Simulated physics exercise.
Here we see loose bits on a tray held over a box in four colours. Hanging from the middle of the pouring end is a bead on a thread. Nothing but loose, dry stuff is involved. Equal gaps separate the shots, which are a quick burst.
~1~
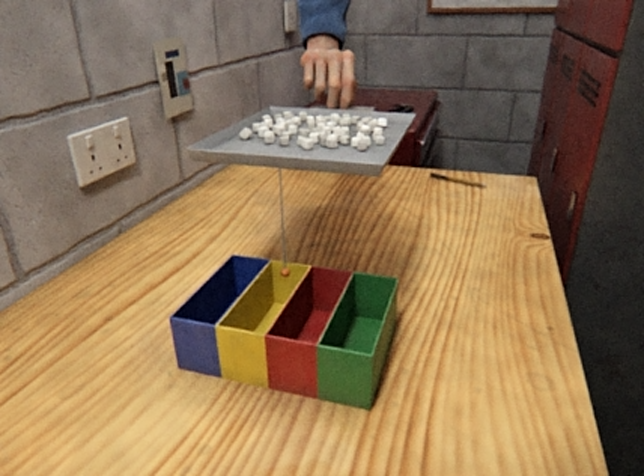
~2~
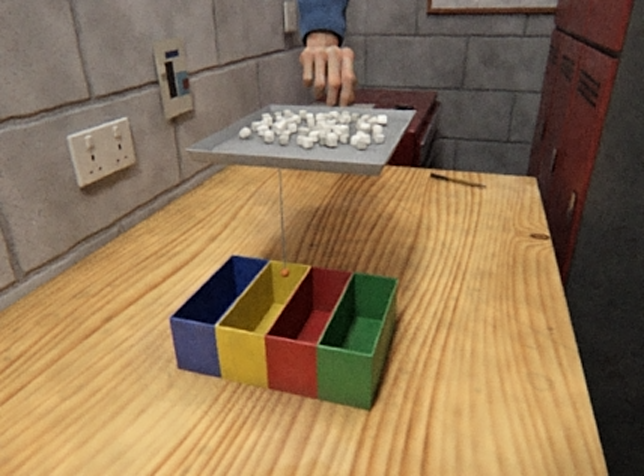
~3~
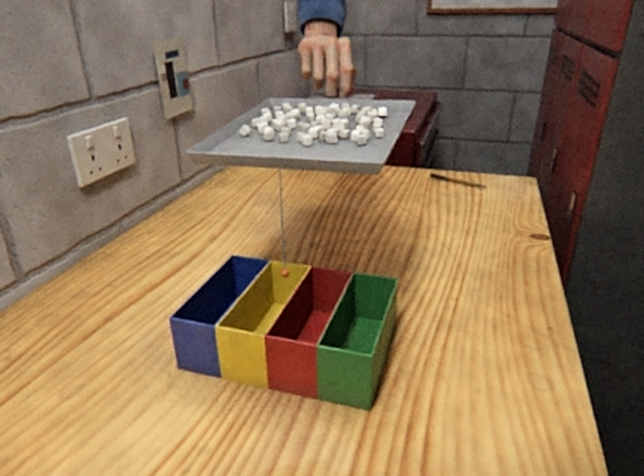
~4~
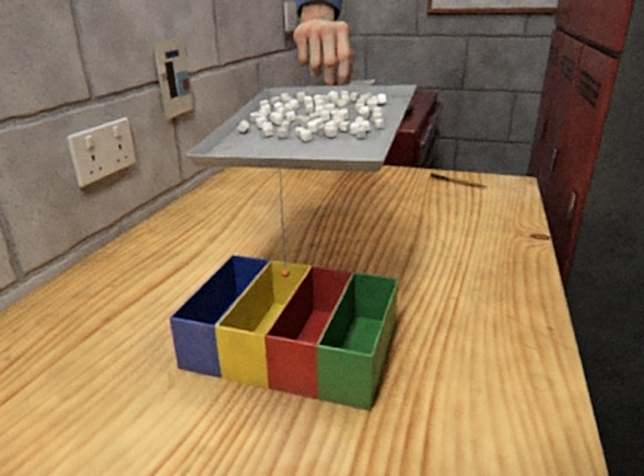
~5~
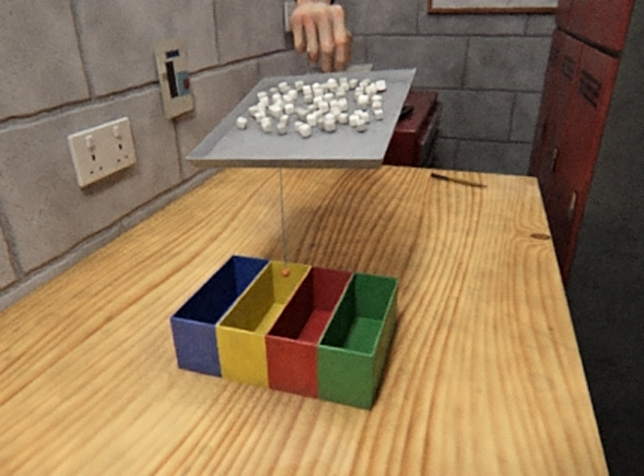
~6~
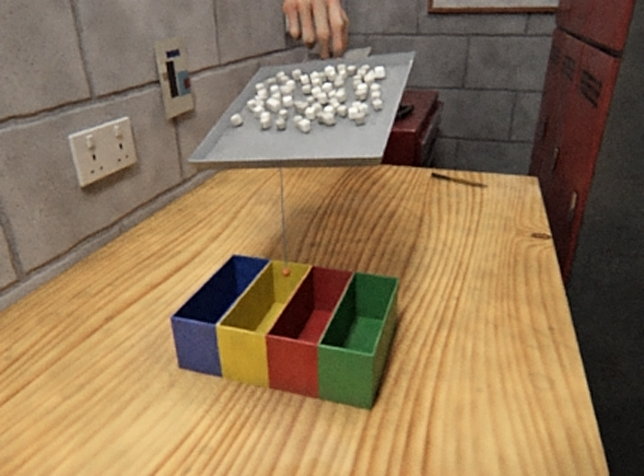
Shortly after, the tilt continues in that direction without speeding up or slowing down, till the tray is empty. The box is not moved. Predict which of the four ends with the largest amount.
The blue one ends with the most.
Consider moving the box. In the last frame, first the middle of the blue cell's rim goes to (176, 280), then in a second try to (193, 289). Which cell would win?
Case 1 - yellow; case 2 - the cell in blue.
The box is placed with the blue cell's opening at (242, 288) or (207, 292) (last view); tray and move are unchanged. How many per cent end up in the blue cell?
Around 30 and then 60 per cent.
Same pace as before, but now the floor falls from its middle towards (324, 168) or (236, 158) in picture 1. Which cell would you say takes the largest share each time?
So, in order: The cell in green, then that blue cell.
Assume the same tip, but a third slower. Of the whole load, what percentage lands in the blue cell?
Estimate: Some 50%.
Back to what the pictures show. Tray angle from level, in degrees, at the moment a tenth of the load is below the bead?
I'd put it at about 65 degrees.
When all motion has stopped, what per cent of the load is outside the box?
Share: Approx. 40 %.
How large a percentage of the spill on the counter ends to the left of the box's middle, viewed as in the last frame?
Close to 100 per cent of the spill, I think.
Shortly afterwards, tray tipped steeply; near two thirds on the tray; only a few in the blue cell; near a third falling or outside the box.
Next, tray tipped past a quarter turn; near a third in the blue cell; a little in the yellow cell; near half falling or outside the box.
Some moments later, tray tipped past a quarter turn; near half in the blue cell; a little in the yellow cell; near a third falling or outside the box.
In the end, tray tipped past a quarter turn; near half in the blue cell; a little in the yellow cell; none at all in the green cell; none at all in the red cell; near a third outside the box.
